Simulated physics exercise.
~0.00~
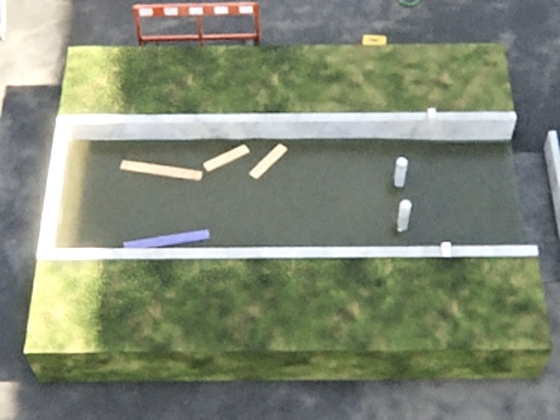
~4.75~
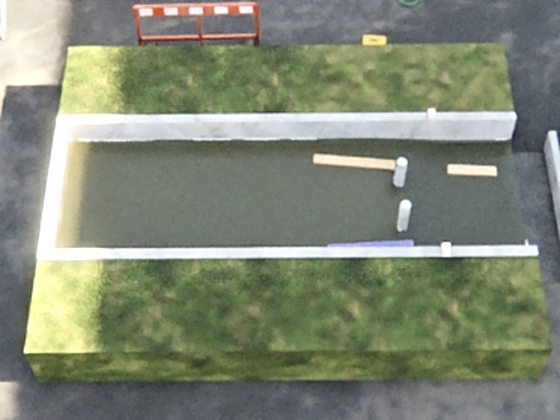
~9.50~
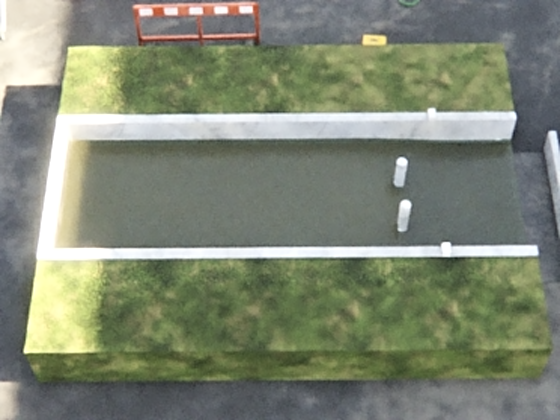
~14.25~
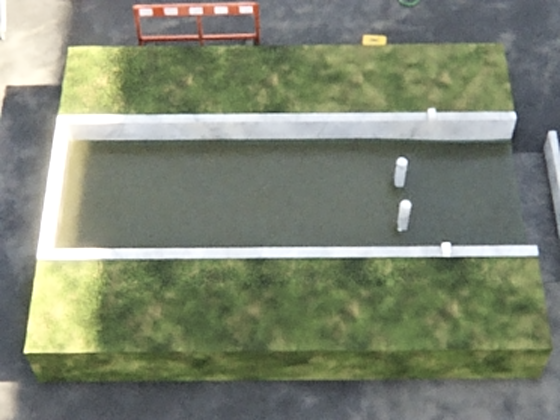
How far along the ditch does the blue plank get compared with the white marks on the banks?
The blue plank drifts to the right along the near wall, passes the white marks and is gone from the ditch by the end.
